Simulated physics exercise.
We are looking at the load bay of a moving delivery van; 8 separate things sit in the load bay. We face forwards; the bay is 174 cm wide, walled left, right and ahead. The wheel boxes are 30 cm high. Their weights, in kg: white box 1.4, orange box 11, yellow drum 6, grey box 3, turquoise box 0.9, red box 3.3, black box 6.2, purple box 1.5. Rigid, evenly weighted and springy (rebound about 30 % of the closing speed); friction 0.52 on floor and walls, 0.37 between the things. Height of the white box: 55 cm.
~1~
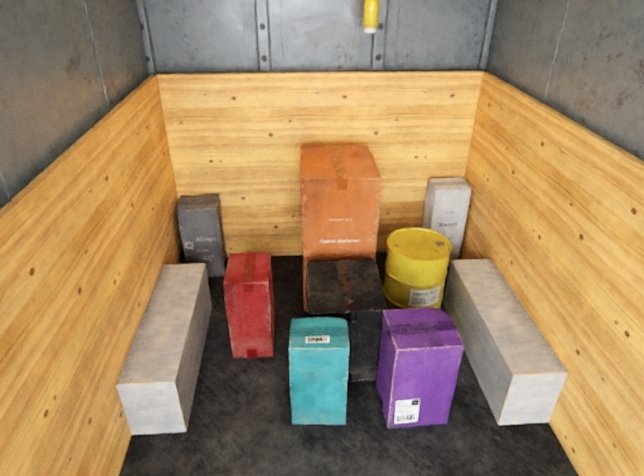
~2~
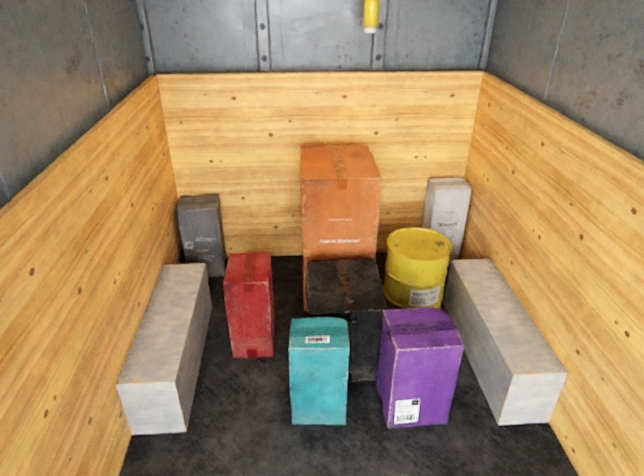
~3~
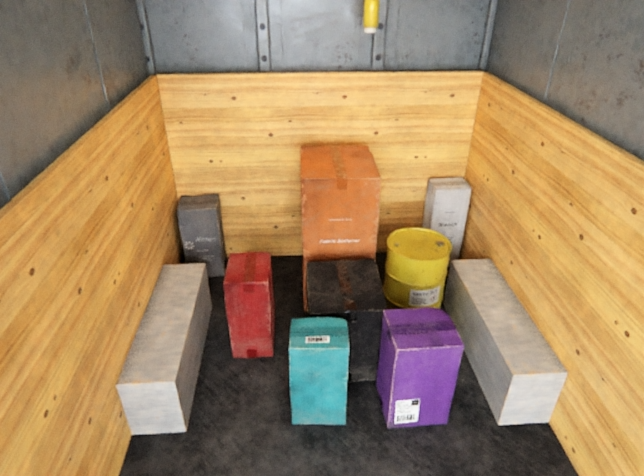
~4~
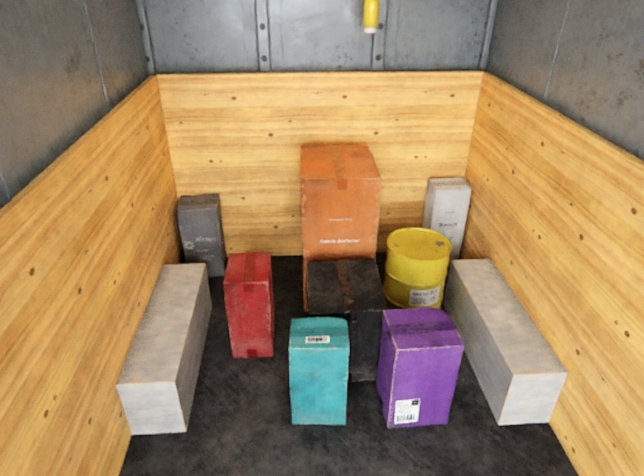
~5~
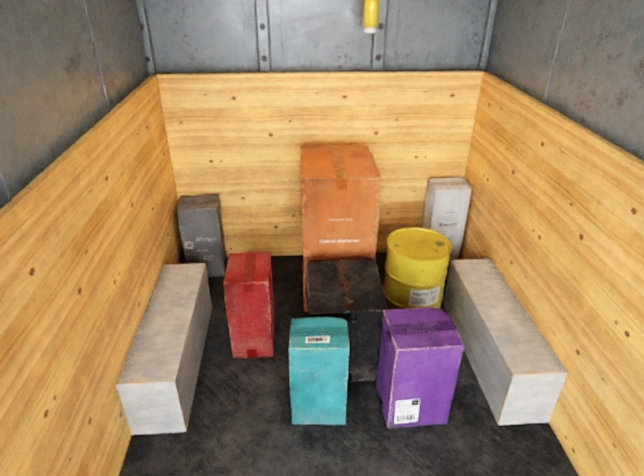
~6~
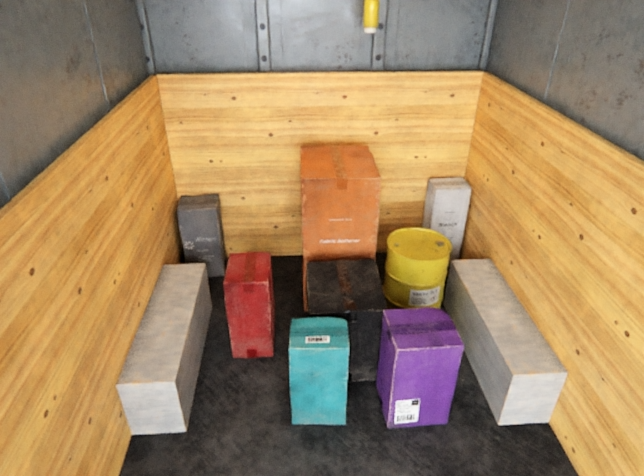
An orange box, a yellow drum and other boxes stand still in a van's load bay.
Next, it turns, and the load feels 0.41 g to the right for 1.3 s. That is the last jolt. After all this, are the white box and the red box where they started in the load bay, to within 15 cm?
The white box holds its spot; the red box holds its spot.
Then, 0.40 s after the last picture, push 0.41 g right.
Then, 1.40 s after the last picture, smooth.
At rest, all 8 in place, give or take 15 cm. In the last view, white box near (443, 224), red box near (252, 305).
